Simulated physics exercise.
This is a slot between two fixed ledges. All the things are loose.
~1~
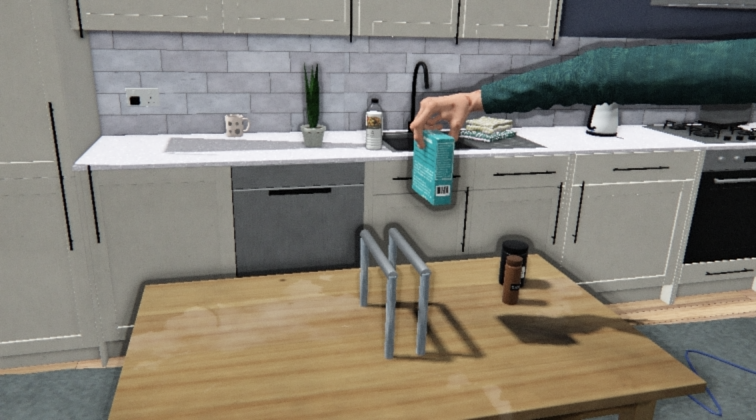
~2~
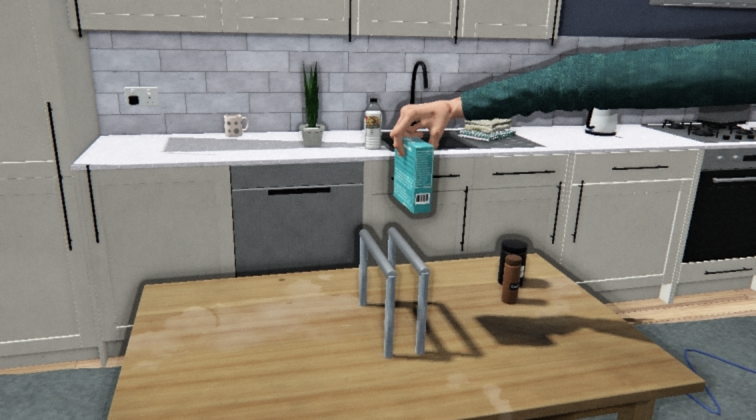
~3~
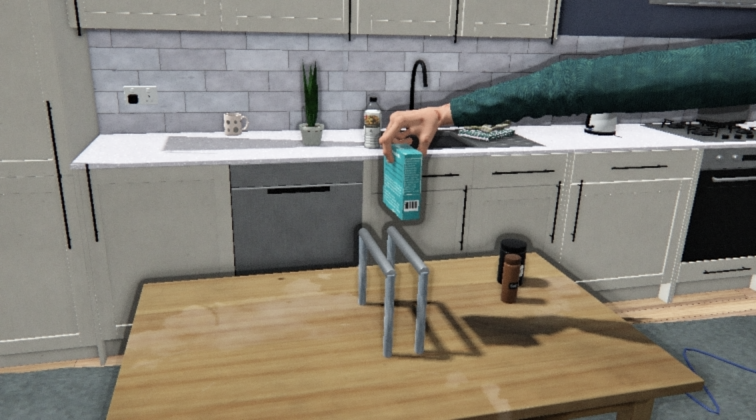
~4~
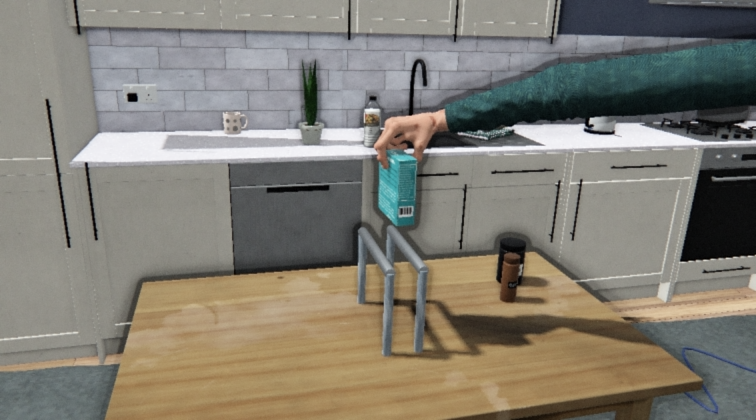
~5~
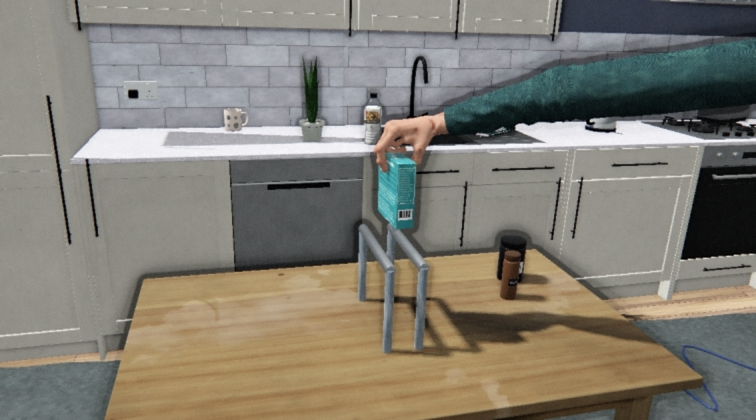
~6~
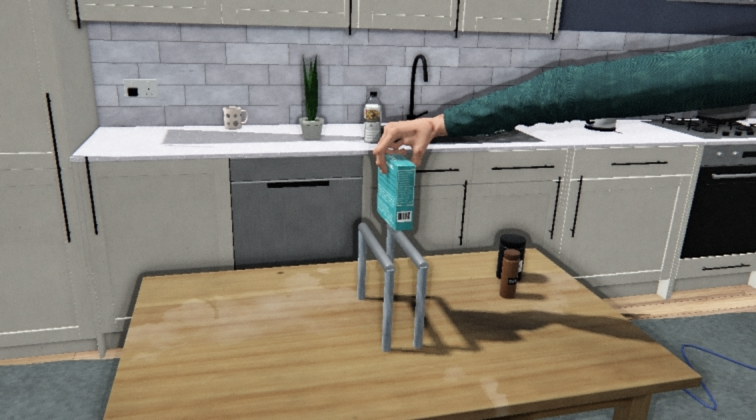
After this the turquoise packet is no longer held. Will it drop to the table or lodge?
It drops through.
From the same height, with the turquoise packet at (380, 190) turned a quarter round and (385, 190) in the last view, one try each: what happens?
First try: It is caught; second try: It drops through.
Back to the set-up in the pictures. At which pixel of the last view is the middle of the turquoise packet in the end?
Near (379, 303).
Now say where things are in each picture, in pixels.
The first frame shows being brought over the gap; turquoise packet (432, 165).
The second frame shows being brought over the gap; turquoise packet (412, 172).
The third frame shows being brought over the gap; turquoise packet (402, 179).
The fourth frame shows being brought over the gap; turquoise packet (397, 185).
The fifth frame shows being brought over the gap; turquoise packet (396, 188).
The sixth frame shows poised above the slot; turquoise packet (395, 190).
Then, 0.30 s on from there, turquoise packet turned 23° from how it was put near (389, 258).
Then, 0.40 s on from there, turquoise packet turned 28° from how it was put near (385, 282).
In the end, moved from the start, turquoise packet; the other 2 unmoved. At the end, from the last picture's camera, turquoise packet near (379, 302). The packet goes down the gap.
